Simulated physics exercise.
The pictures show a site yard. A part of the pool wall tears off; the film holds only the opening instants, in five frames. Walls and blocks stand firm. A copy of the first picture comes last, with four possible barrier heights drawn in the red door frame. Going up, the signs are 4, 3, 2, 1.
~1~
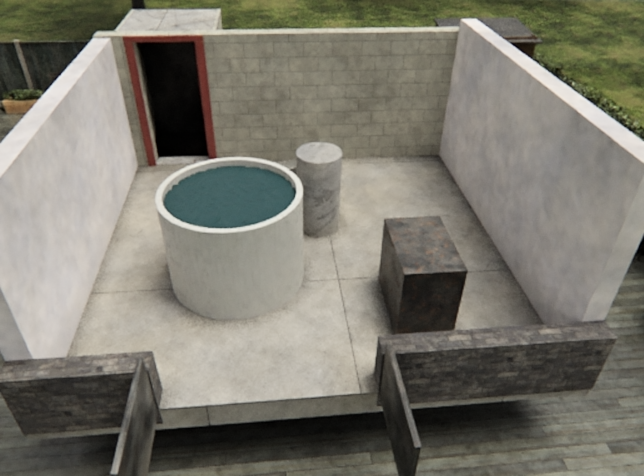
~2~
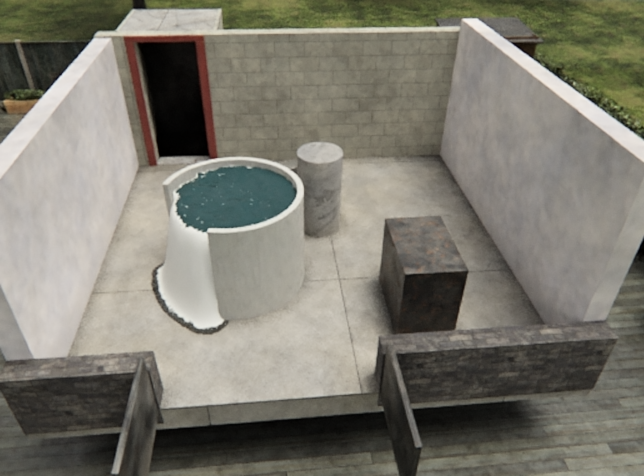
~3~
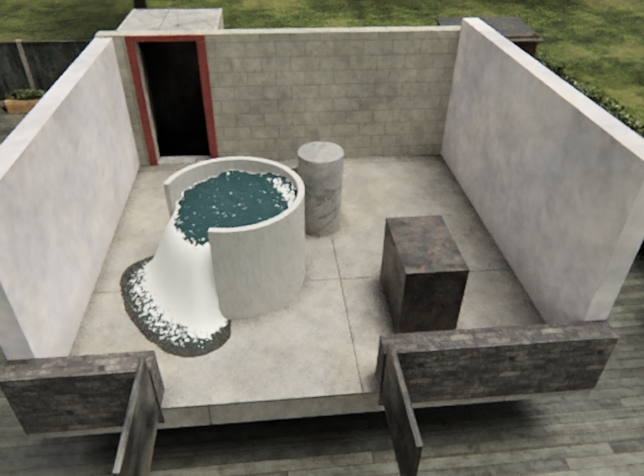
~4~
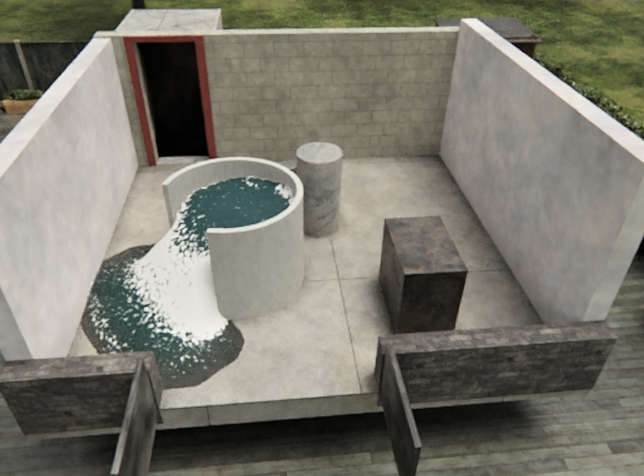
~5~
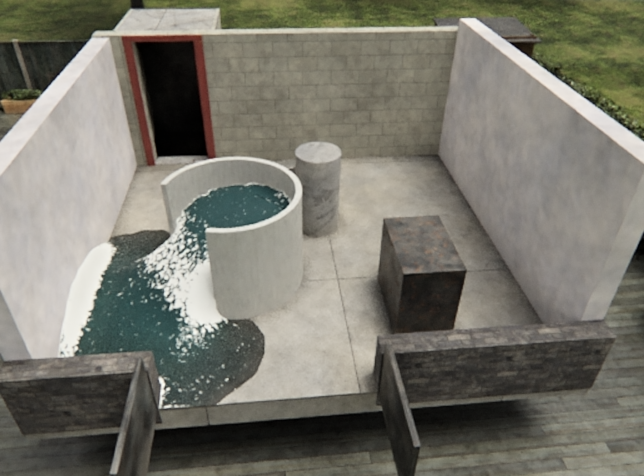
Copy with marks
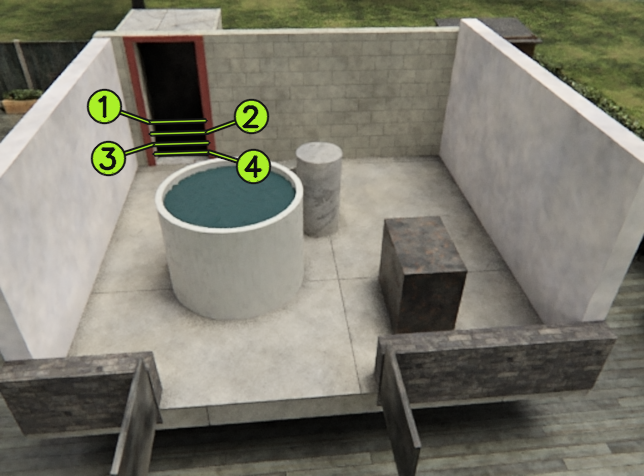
Water pouring through a gap in a round white pool's side, foaming and spreading across the pale floor of a walled yard.
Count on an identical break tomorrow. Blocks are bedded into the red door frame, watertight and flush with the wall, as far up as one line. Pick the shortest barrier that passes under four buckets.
Line 4 just does it.
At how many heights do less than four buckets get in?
All of them.
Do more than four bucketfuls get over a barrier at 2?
No.
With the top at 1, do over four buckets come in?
No, that is safe.
On the marked copy, 1 at (177, 121); 2 at (179, 133); 3 at (180, 143); 4 at (182, 153); from the bottom up 4, 3, 2, 1.
With 1, nothing gets over.
With 2, nothing gets over.
With 3, nothing gets over.
With 4, a splash gets over, under a bucket.
